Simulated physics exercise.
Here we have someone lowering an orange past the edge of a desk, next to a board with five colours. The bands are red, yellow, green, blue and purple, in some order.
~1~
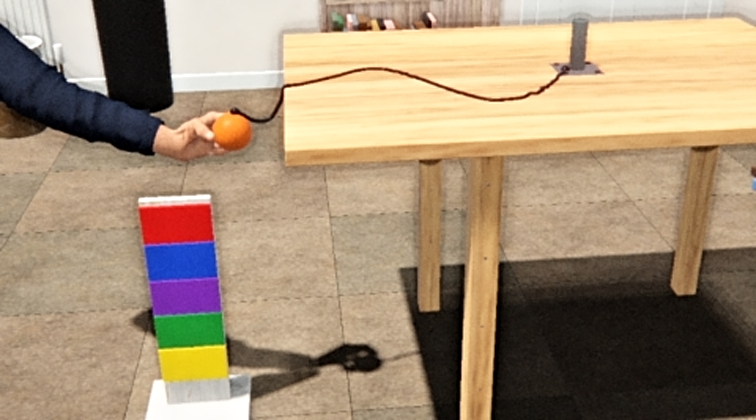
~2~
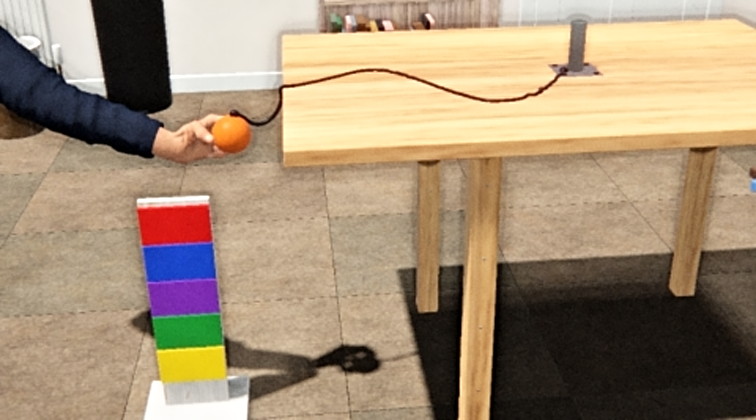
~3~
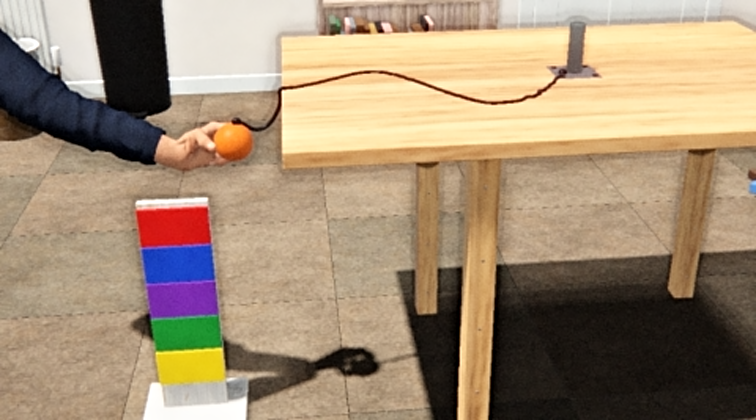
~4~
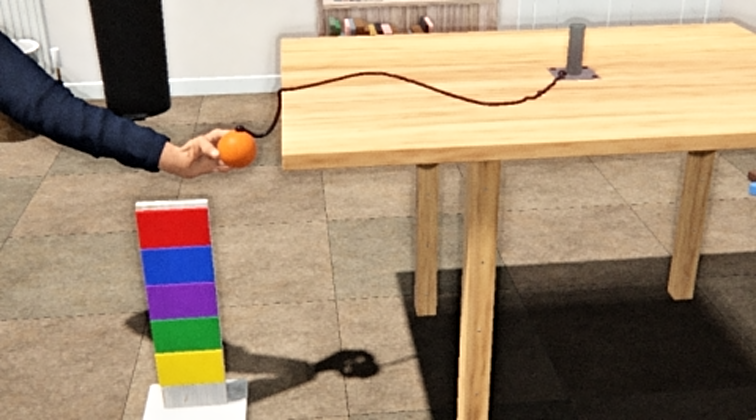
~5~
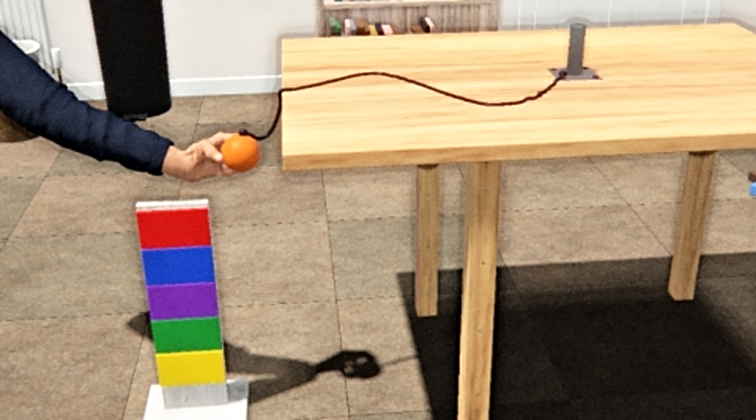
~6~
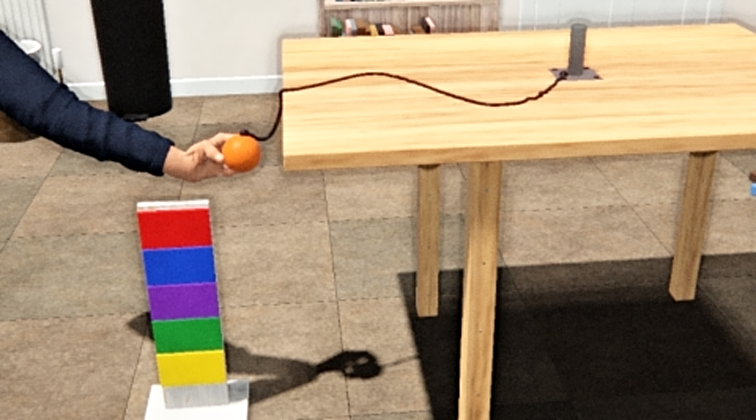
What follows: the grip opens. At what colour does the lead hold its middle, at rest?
The purple one.
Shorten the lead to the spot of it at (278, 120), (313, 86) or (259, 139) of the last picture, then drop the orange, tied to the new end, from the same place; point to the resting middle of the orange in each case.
Try by try, around (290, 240), (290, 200) and (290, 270).
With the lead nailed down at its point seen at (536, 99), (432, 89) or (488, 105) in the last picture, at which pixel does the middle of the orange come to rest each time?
Try by try, around (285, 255), (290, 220) and (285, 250).
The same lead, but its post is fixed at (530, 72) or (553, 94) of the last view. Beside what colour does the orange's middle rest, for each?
Try by try: Green; green.
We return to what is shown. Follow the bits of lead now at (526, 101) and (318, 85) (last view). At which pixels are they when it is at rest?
About (465, 83), and the other about (288, 176).
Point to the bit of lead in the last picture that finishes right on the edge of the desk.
Near (382, 74).
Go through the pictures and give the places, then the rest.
The first frame shows orange (232, 132); red (177, 226); blue (181, 262); purple (185, 298); green (190, 332); yellow (194, 365).
The second frame shows orange (232, 134); lead through (553, 82) (504, 101) (435, 86) (370, 70) (302, 85).
The third frame shows orange (234, 142).
The fourth frame shows orange (237, 149); lead through (552, 85) (502, 104) (434, 89) (369, 74) (301, 88).
The fifth frame shows orange (241, 153).
The sixth frame shows orange (241, 154); lead through (553, 86) (504, 105) (435, 90) (370, 74) (302, 89).
A little later, orange near (257, 287); level with purple.
Next, orange near (324, 283); level with purple.
Later still, orange near (281, 292); level with purple.
When it is over, orange near (293, 294); level with purple. The lead holds its middle at purple.
